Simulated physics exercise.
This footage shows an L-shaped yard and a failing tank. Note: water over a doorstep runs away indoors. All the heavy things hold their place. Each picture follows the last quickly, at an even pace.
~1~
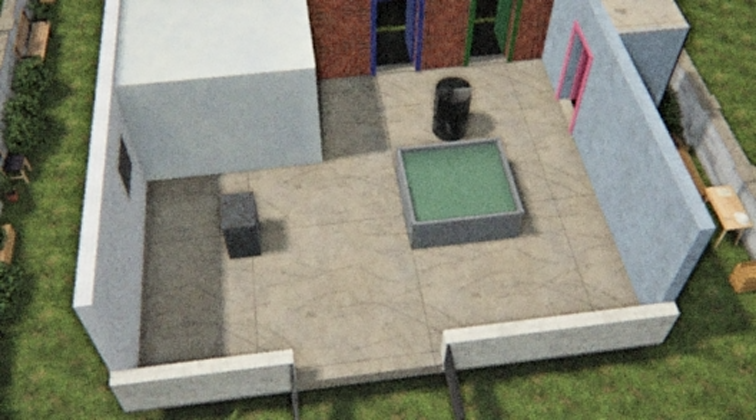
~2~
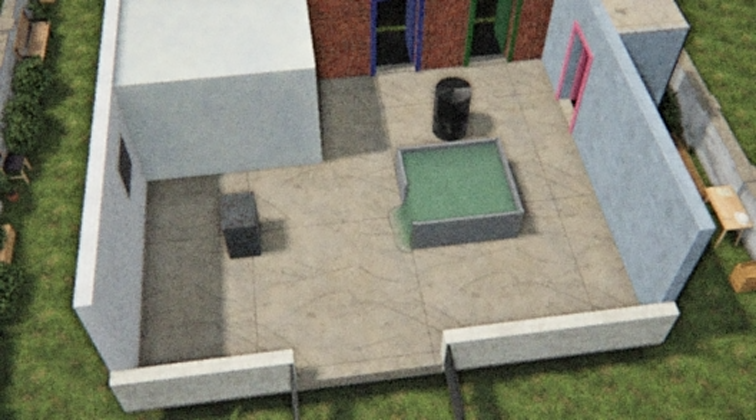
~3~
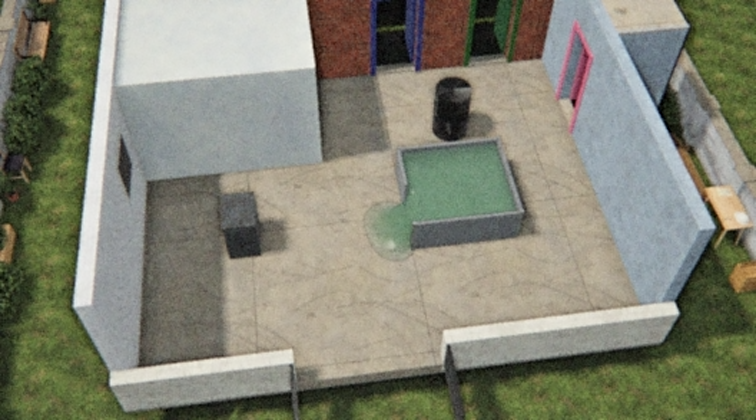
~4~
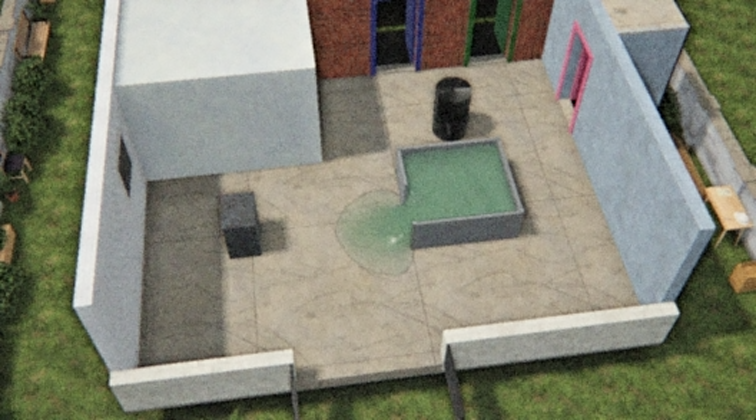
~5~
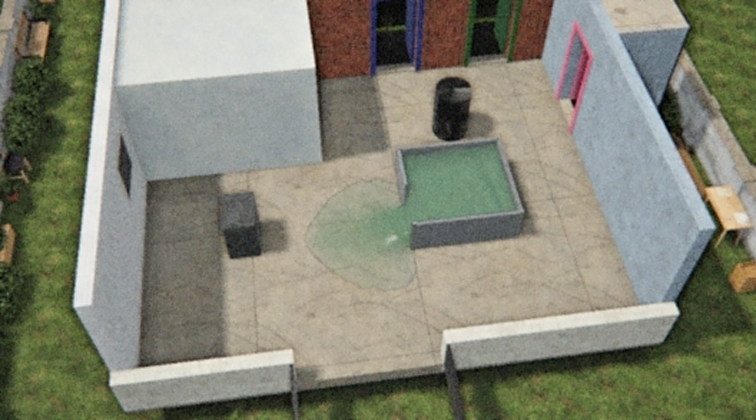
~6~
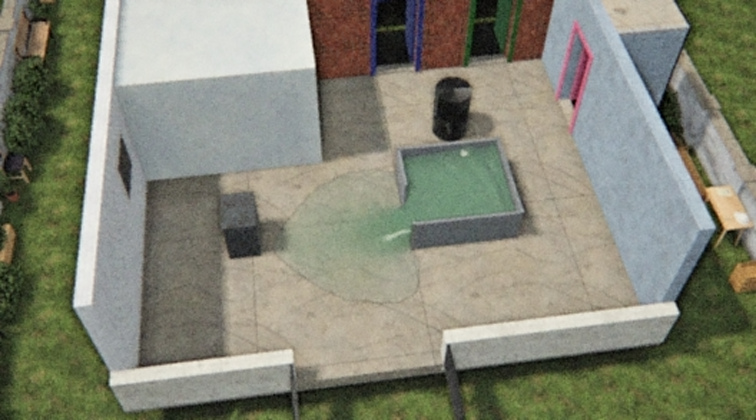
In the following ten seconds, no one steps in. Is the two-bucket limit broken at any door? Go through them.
Result: I expect the blue door to stop at two buckets or less; I expect the green door to stop at two buckets or less; I expect the pink door to stop at two buckets or less.
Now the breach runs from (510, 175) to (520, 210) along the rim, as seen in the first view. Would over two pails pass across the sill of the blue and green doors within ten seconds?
Then: Blue stays under; green takes more.
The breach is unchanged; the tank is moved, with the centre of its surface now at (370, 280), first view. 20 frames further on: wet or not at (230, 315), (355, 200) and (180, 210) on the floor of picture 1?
Result: Inundated; spared; inundated.
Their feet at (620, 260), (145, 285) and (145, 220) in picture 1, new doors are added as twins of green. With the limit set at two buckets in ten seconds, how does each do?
Stays within it; exceeds it; exceeds it.
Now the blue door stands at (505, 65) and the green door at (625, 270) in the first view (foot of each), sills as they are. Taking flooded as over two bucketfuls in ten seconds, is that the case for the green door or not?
I'd say the green one does not reach it in the end.
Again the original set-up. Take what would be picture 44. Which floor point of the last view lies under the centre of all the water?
Roughly (295, 253) in the last picture.
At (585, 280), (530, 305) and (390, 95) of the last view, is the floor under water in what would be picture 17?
Result, in order: Unflooded / unflooded / unflooded.
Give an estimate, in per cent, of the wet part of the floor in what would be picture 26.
My guess is around 35 in a hundred.
A moment on, water covers 25 % of the floor; the blue door not reached, the green door not reached, the pink door not reached.
Next, water covers 35 % of the floor; the blue door not reached, the green door not reached, the pink door not reached.
Then, water covers 35 % of the floor; the blue door not reached, the green door not reached, the pink door not reached.
Later, water covers 40 % of the floor; the blue door not reached, the green door not reached, the pink door not reached.
In the end, water covers 55 % of the floor; the blue door not reached, the green door not reached, the pink door not reached.
